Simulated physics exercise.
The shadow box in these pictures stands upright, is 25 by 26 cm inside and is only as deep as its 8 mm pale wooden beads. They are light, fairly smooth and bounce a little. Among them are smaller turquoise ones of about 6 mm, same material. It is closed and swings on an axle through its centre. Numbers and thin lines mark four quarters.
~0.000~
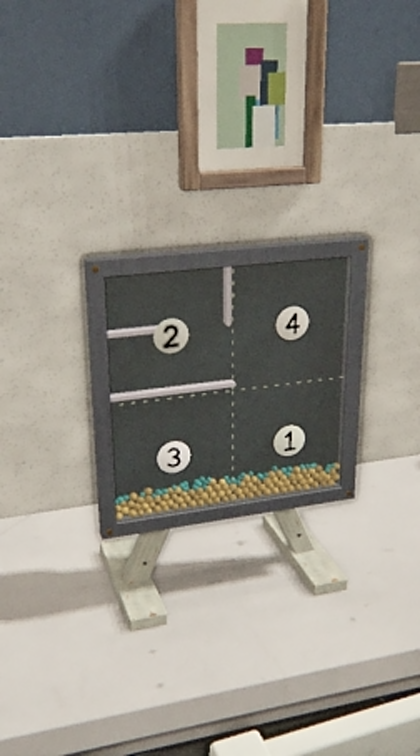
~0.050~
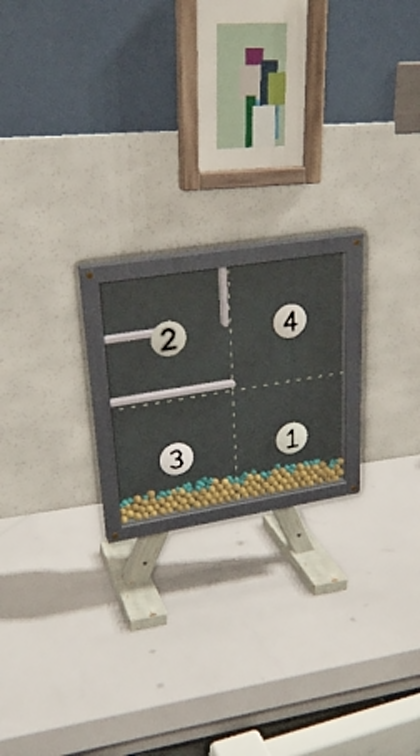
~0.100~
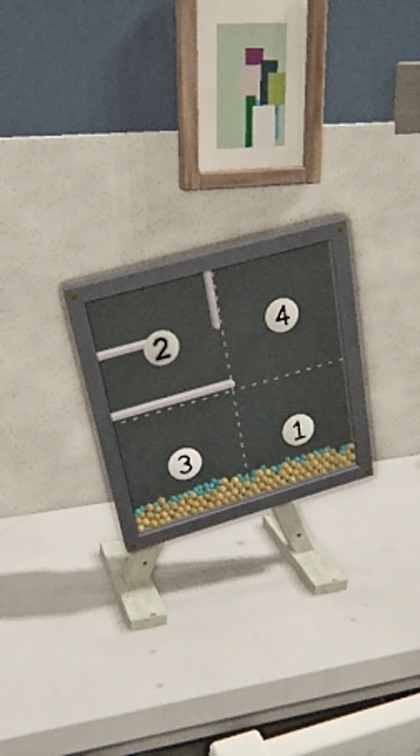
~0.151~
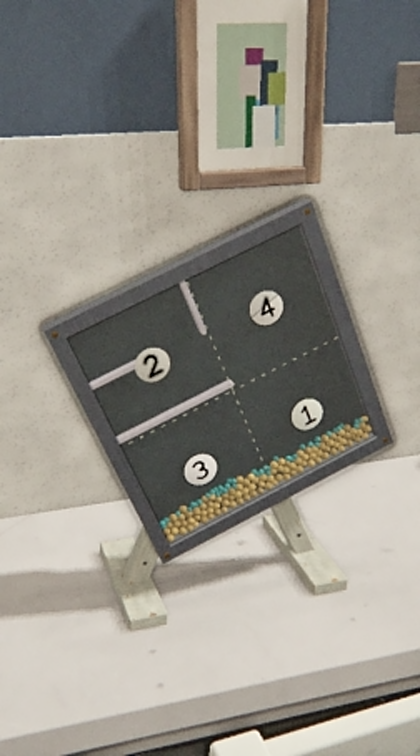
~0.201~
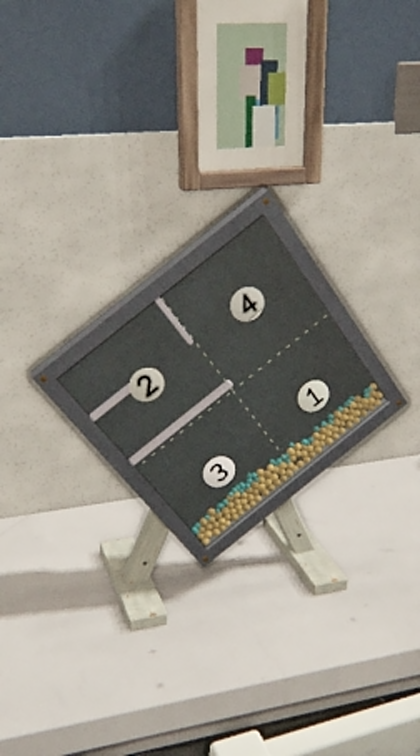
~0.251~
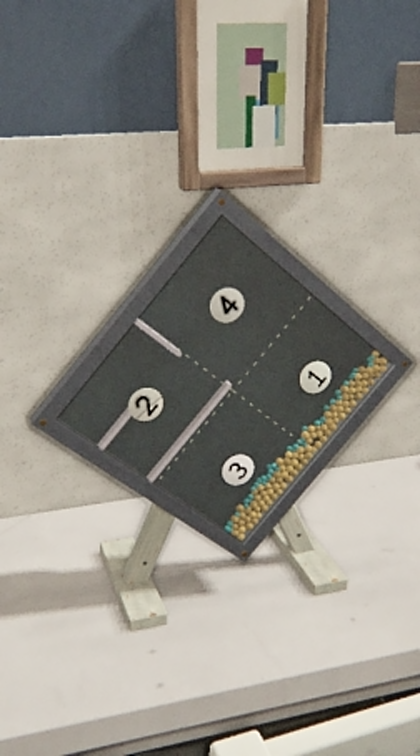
A square framed panel of wooden and turquoise beads turning steadily anticlockwise on its stand, the beads staying banked along one side.
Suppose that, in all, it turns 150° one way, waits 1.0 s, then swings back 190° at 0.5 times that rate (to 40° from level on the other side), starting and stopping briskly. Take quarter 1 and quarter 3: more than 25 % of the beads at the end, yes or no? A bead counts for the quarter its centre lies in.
Quarter 1: Yes, quarter 3: No.
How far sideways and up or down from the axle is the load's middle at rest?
About 3 cm left and 12 cm below.
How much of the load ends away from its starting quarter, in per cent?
About 40 per cent.
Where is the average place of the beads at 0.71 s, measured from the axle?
Some 9 cm right and 1 cm below.
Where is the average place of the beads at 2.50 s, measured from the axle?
About 1 cm left and 11 cm below.
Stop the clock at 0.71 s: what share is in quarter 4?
Some 5 per cent.
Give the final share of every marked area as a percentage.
Quarter 1: 85; quarter 2: 0; quarter 3: 15; quarter 4: 0.
By 0.71 s, it stands 150° anticlockwise; the beads' middle is 9 cm right of and 1 cm below the centre; no. 3, 95 %, no. 4, 5 %.
By 2.50 s, it stands 55° anticlockwise; the beads' middle is 1 cm left of and 11 cm below the centre; no. 2, 5 %, no. 3, 95 %.
By 3.29 s, it stands 40° clockwise; the beads' middle is 6 cm left of and 9 cm below the centre; no. 1, 55 %, no. 2, 5 %, no. 3, 40 %.
All still by 4.2 s, it stands 40° clockwise; no. 1, 85 %, no. 2, 0 %, no. 3, 15 %, no. 4, 0 %.
